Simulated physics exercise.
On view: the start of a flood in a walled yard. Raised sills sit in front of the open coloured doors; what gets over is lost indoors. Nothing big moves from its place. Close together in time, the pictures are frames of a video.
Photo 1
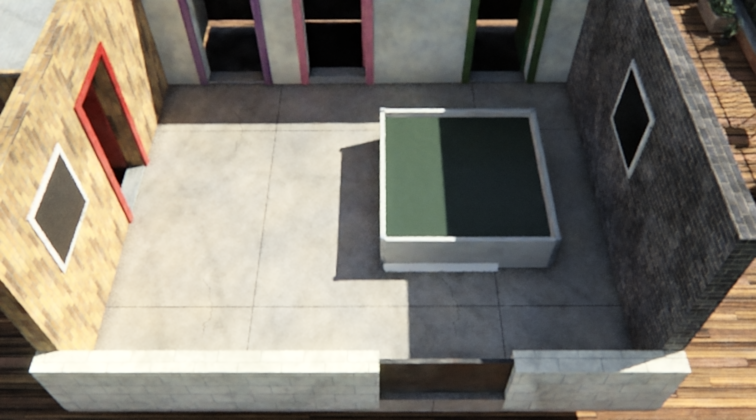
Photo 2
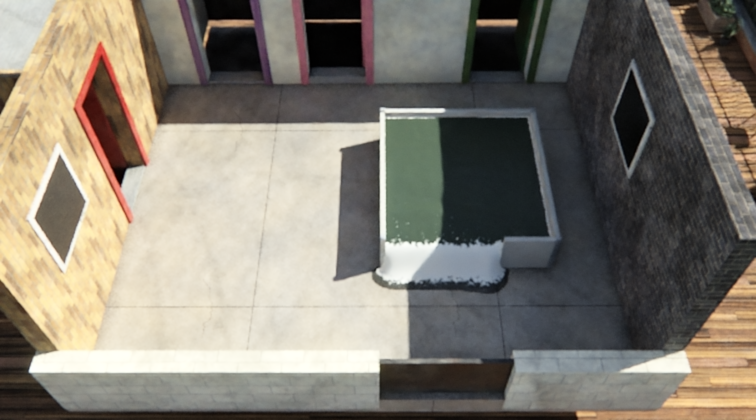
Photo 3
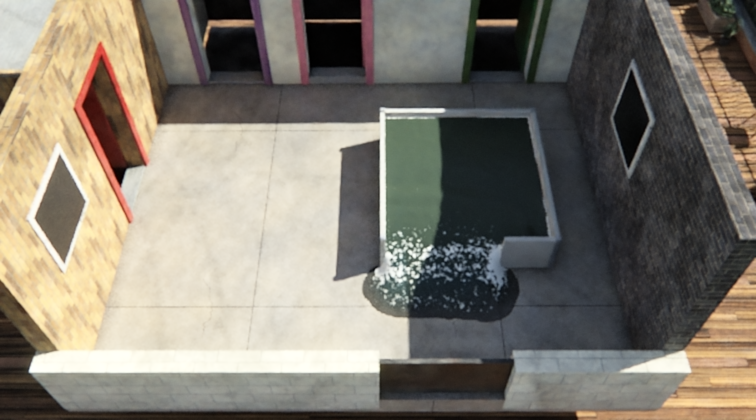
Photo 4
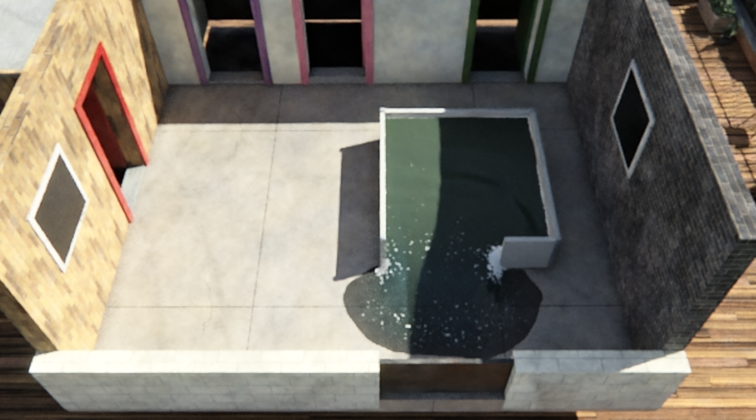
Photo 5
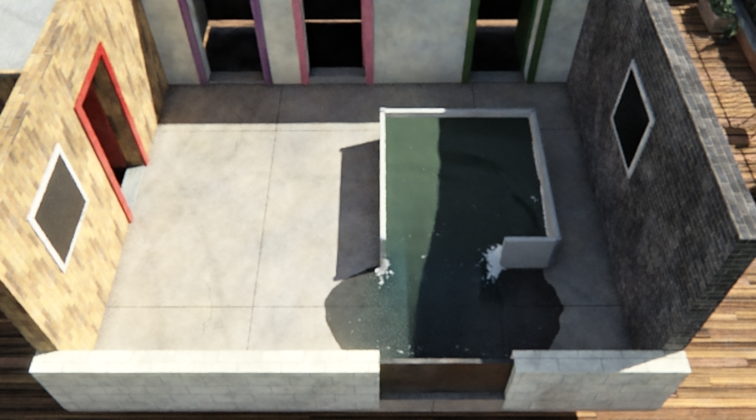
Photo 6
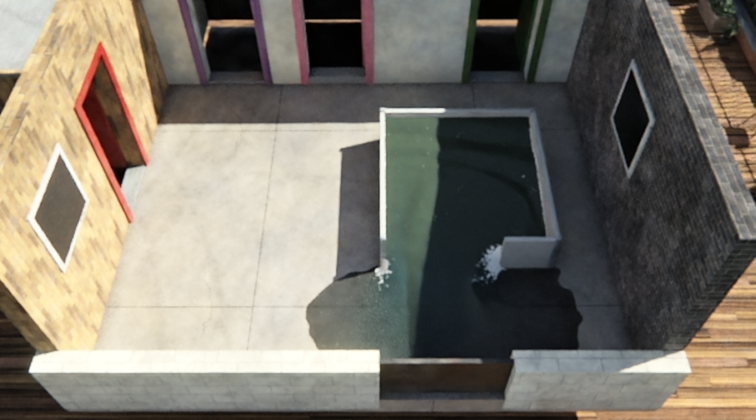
Walled yard with a raised tank of dark green water, its front side opening and water pouring out, spreading across the pale floor.
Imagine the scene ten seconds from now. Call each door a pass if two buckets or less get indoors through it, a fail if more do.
Pink door: Pass, red door: Fail, green door: Fail, purple door: Fail.
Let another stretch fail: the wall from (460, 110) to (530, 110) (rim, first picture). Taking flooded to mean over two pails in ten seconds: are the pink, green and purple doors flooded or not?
The pink door falls short, the green door exceeds the limit and the purple door falls short.
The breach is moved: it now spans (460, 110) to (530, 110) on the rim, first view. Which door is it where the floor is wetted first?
My answer is the green-painted one.
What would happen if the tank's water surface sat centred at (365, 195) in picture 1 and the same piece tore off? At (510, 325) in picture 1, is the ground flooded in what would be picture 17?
Submerged.
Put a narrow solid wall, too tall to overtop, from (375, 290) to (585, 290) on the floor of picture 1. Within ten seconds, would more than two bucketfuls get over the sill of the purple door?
Reading for purple: It gets too little.
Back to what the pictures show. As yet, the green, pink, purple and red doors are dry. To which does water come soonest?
I'd go with the red one.
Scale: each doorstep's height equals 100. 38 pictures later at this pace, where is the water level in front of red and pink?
Roughly 210 per cent, then 40 per cent.
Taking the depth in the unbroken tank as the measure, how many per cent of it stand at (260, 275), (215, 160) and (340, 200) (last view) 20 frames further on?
The depths come to near 6, 0 and 0 per cent respectively.
A moment on, water covers 20 % of the floor; the pink door not reached, the red door not reached, the green door not reached, the purple door not reached.
Next, water covers 30 % of the floor; the pink door not reached, the red door not reached, the green door not reached, the purple door not reached.
Then, water covers 55 % of the floor; the pink door not reached, the red door wet at the sill, nothing in, the green door not reached, the purple door not reached.
Later, water covers 80 % of the floor; the pink door wet at the sill, nothing in, the red door over two buckets in, the green door over two buckets in, the purple door over two buckets in.
In the end, water covers 100 % of the floor; the pink door wet at the sill, nothing in, the red door over two buckets in, the green door far over two buckets in, the purple door far over two buckets in.
